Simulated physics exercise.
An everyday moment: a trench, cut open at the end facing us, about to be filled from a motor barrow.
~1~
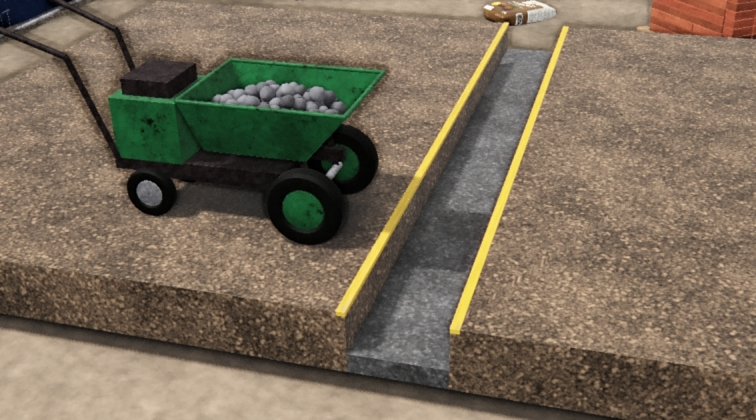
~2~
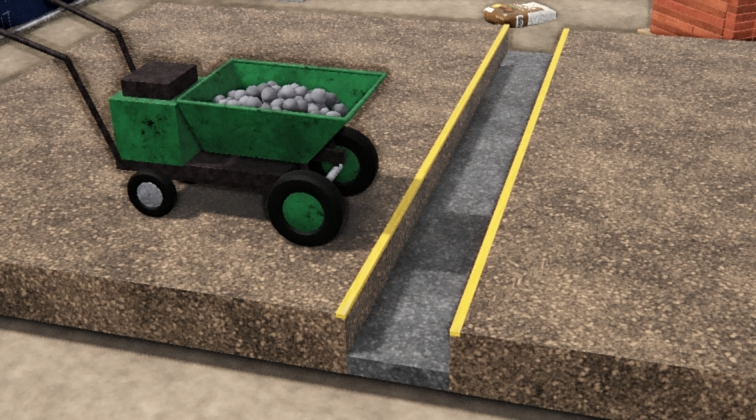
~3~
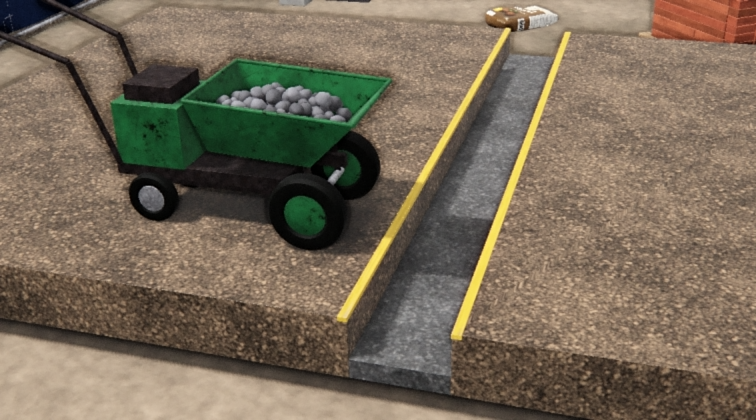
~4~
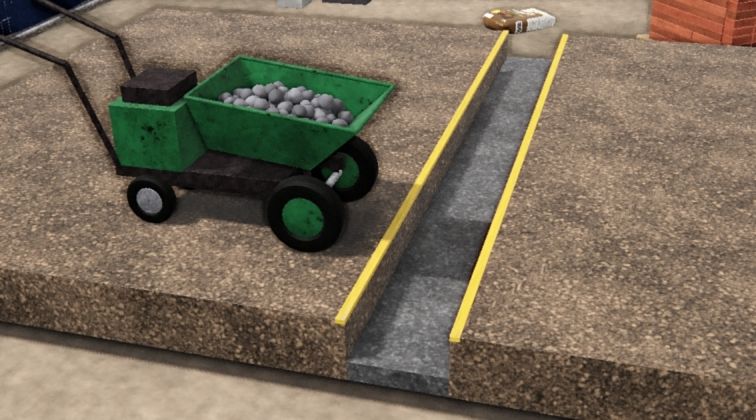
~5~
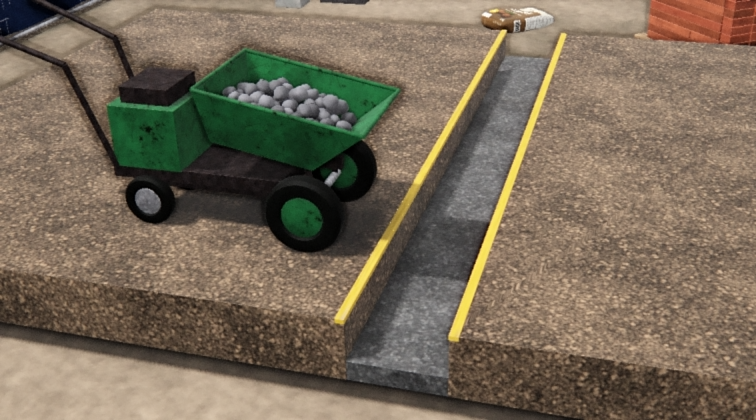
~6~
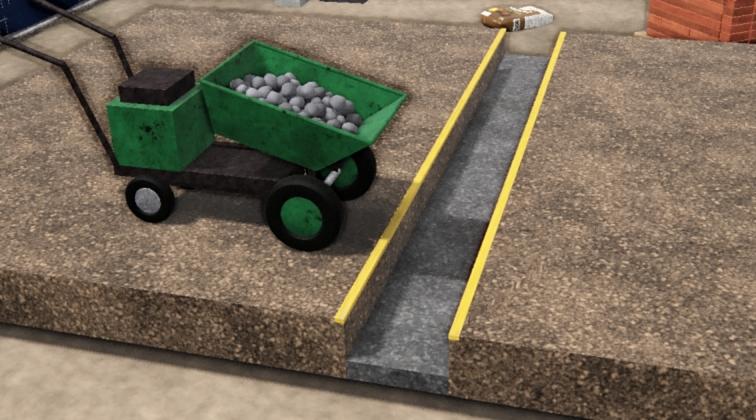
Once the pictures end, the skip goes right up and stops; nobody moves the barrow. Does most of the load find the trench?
Between the edges lies over half of the load.
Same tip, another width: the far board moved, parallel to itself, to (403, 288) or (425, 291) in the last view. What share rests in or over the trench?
About 0 and 30 per cent.
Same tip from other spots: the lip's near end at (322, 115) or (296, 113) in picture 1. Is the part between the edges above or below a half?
One: Above a half. Two: Most of it.
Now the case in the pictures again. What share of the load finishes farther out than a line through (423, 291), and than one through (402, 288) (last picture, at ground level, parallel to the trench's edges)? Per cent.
First some 50, then 80 per cent.
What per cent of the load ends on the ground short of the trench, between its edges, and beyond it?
Short: 0 %, between: 95 %, beyond: 5 %.
Just after the last frame, skip tipped steeply; every one in the skip.
A moment on, skip tipped right over; roughly two thirds in the skip; roughly a third in or heaped over the trench; just a few beyond it.
Further on, skip tipped right over; just a few in the skip; almost all in or heaped over the trench; just a few beyond it.
When it is over, skip tipped right over; almost all in or heaped over the trench; just a few beyond it.
